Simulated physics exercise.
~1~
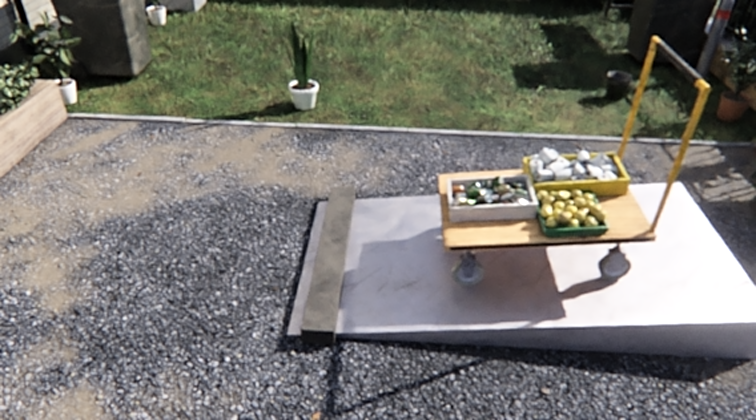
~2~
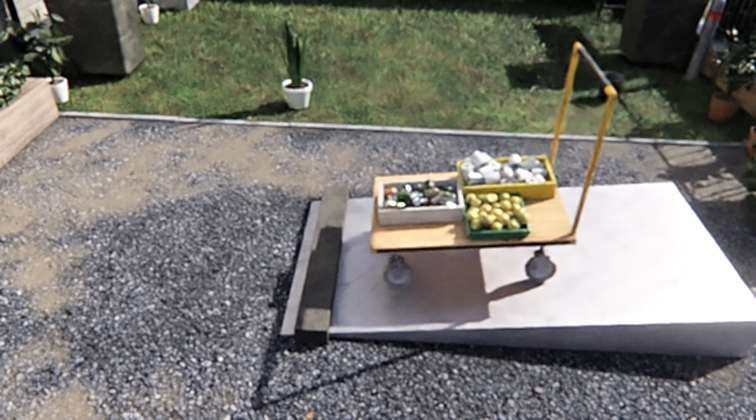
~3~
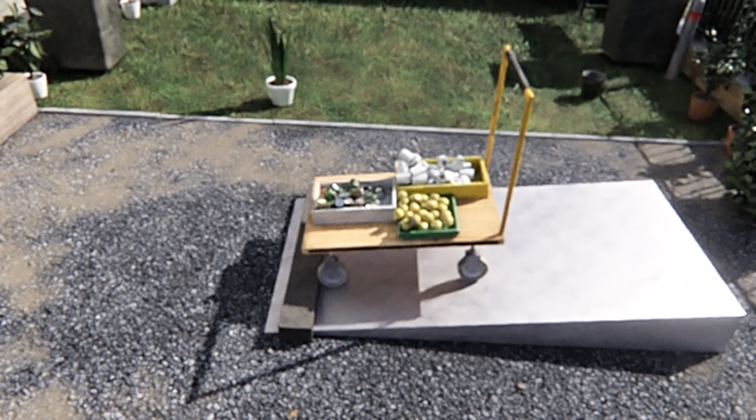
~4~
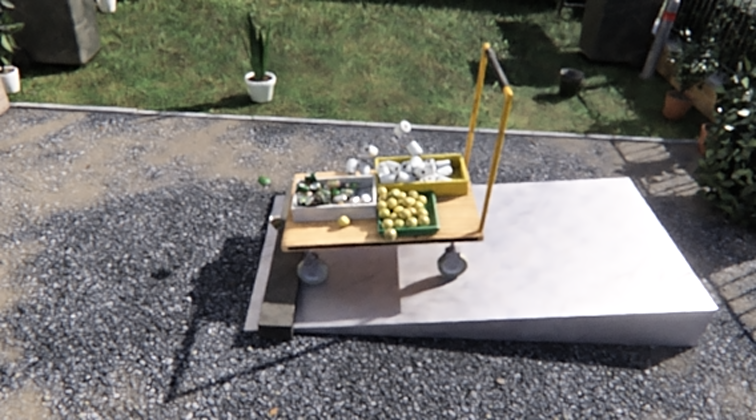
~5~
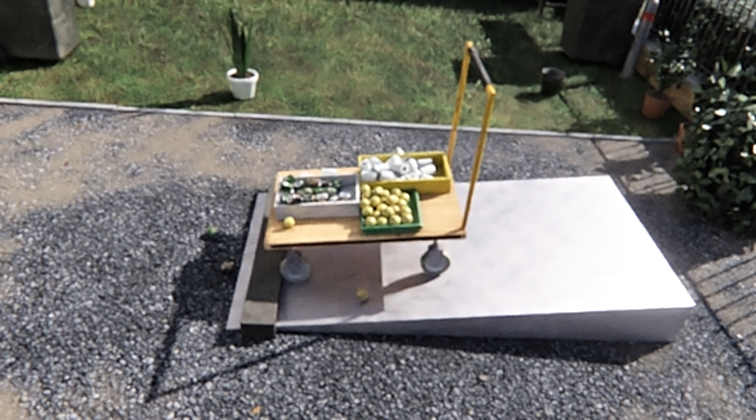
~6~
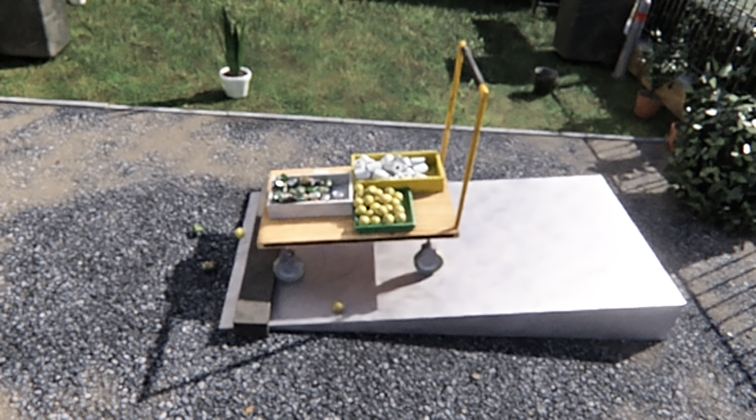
A flatbed trolley with a wooden deck and a yellow handle rolls left down a pale ramp in a gravel yard, seen from above and to the side, with grass and potted plants behind. It carries a white crate of mini cans at the left, a green crate of yellow apples in front and a yellow crate of white paper rolls behind. Near the bar across the ramp's low end, the trolley halts and the goods surge left, some paper rolls hopping up. A few cans and apples spill out, some reaching the ramp and gravel. The trolley ends upright and still, its crates mostly full.
